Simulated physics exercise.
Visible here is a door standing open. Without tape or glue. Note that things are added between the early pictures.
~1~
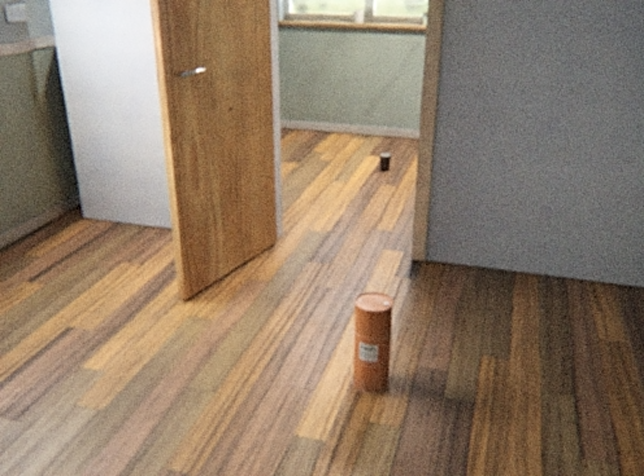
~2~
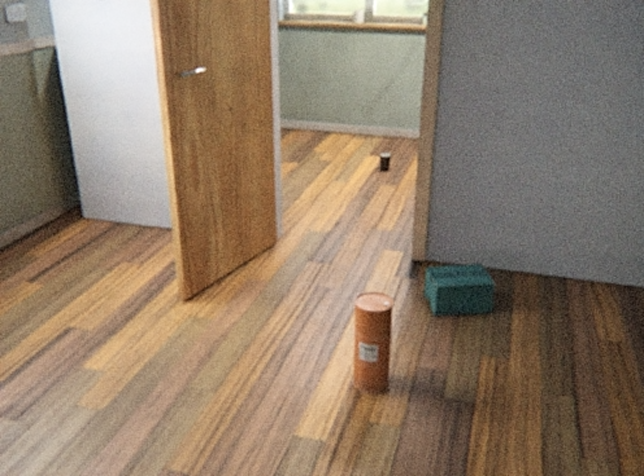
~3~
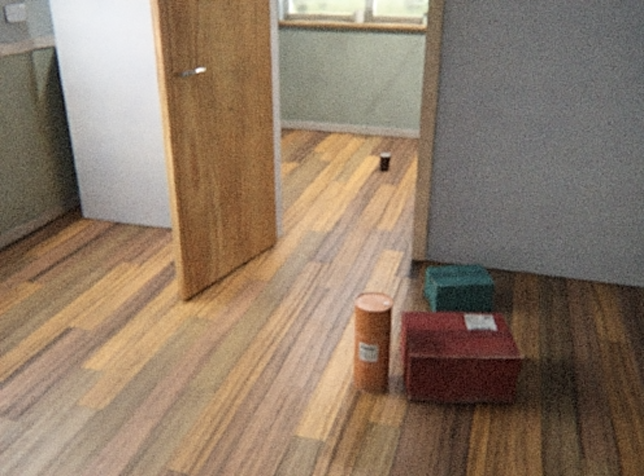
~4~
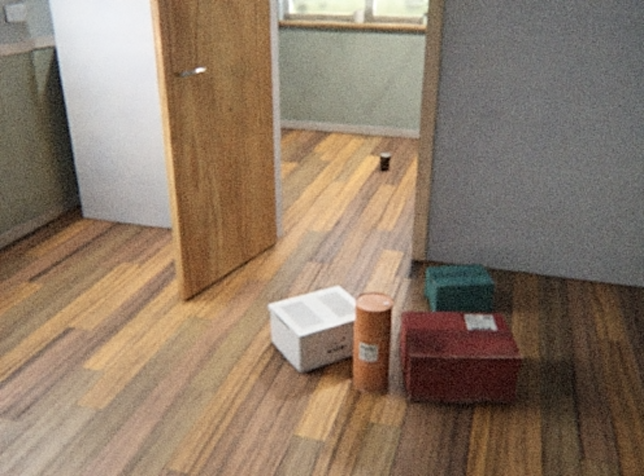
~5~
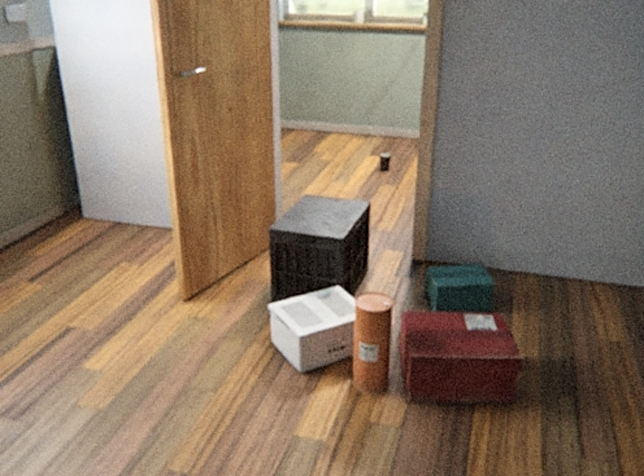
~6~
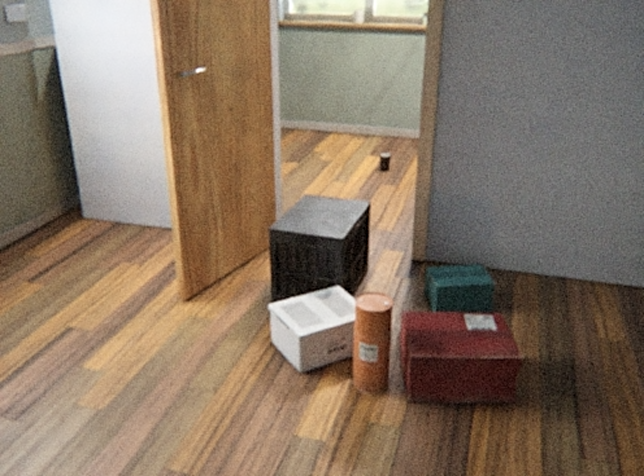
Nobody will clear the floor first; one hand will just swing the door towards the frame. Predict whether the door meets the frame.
Result: Still open.
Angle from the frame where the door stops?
I'd say it stays open by roughly 70 degrees.
Then, 0.50 s after the last picture, door at 96°.
Then, 0.80 s after the last picture, door at 84°.
Then, 1.00 s after the last picture, door at 74°.
At rest, door at 72°; all 5 in place. Seen from the same camera at the end, black chest near (324, 251).
